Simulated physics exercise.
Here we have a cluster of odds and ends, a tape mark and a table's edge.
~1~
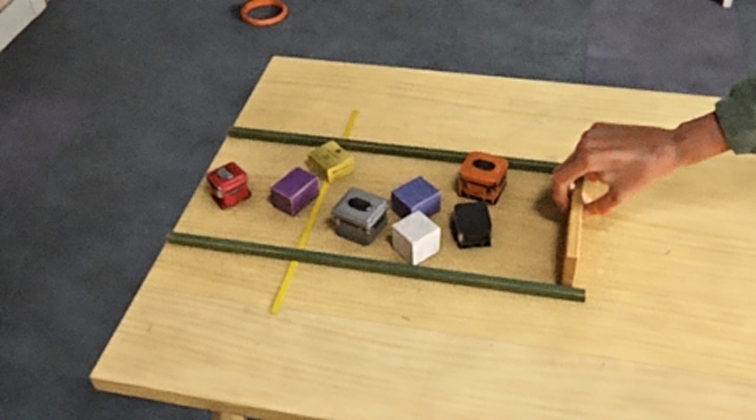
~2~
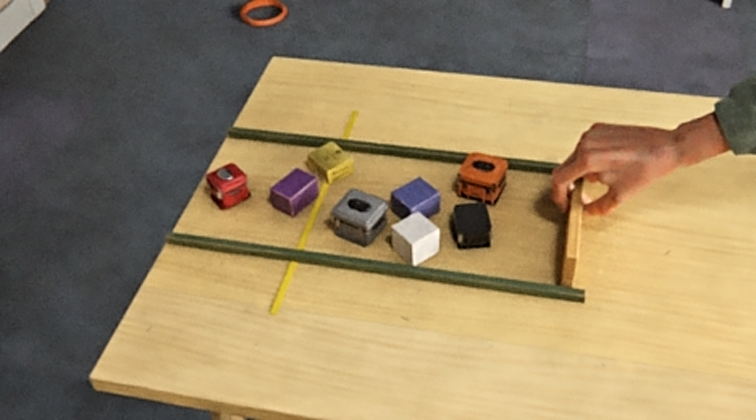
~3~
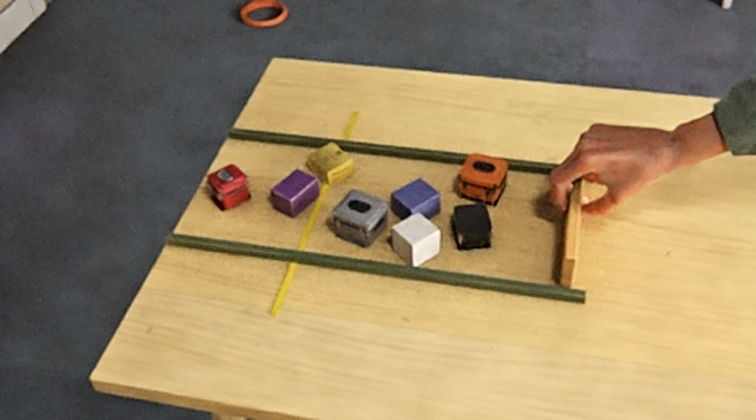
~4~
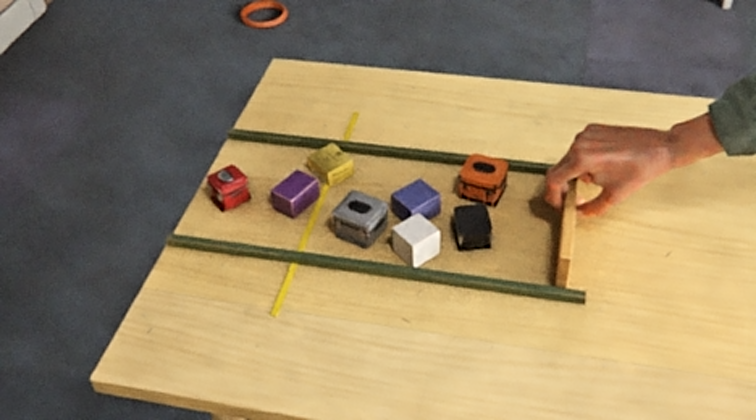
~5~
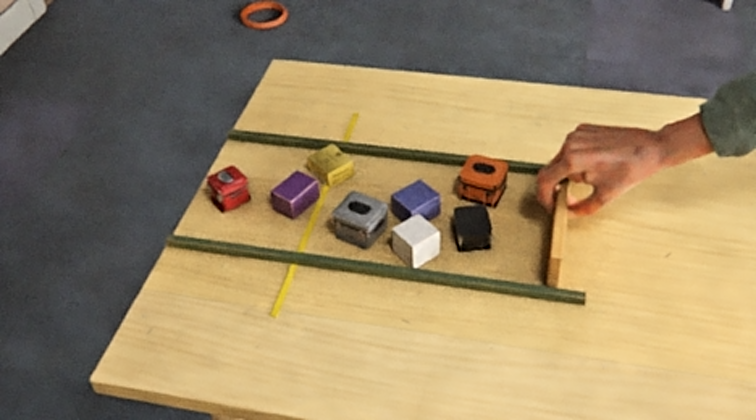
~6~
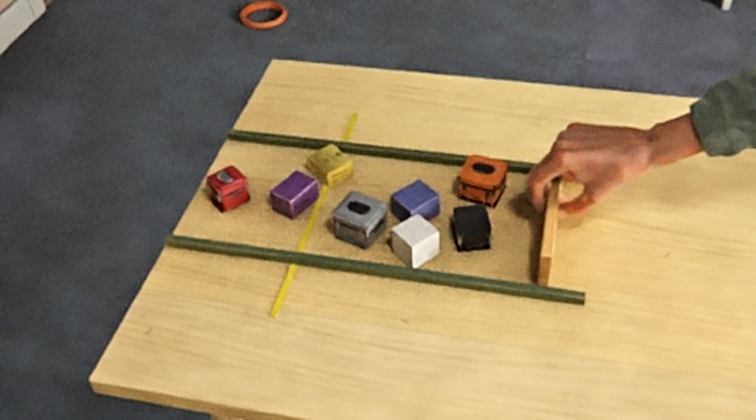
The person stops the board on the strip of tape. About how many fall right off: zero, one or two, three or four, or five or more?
As it turns out, the number that fall off is zero.
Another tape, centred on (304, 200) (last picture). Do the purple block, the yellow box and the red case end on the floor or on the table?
The purple block survives, the yellow box does not fall, the red case comes down.
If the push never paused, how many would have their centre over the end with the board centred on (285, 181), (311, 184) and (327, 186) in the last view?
It would be 1, 0 and 0.
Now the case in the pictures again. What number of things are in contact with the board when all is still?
The number is 3.
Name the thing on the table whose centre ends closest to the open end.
The red case ends nearest.
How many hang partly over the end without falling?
That would be 1.
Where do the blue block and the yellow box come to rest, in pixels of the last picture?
The blue block at (275, 184), the yellow box at (277, 154).
Soon after, none off yet; red case at rest near (228, 189); purple block at rest near (295, 195); yellow box at rest near (330, 166).
In the end, the number that fall off is zero.
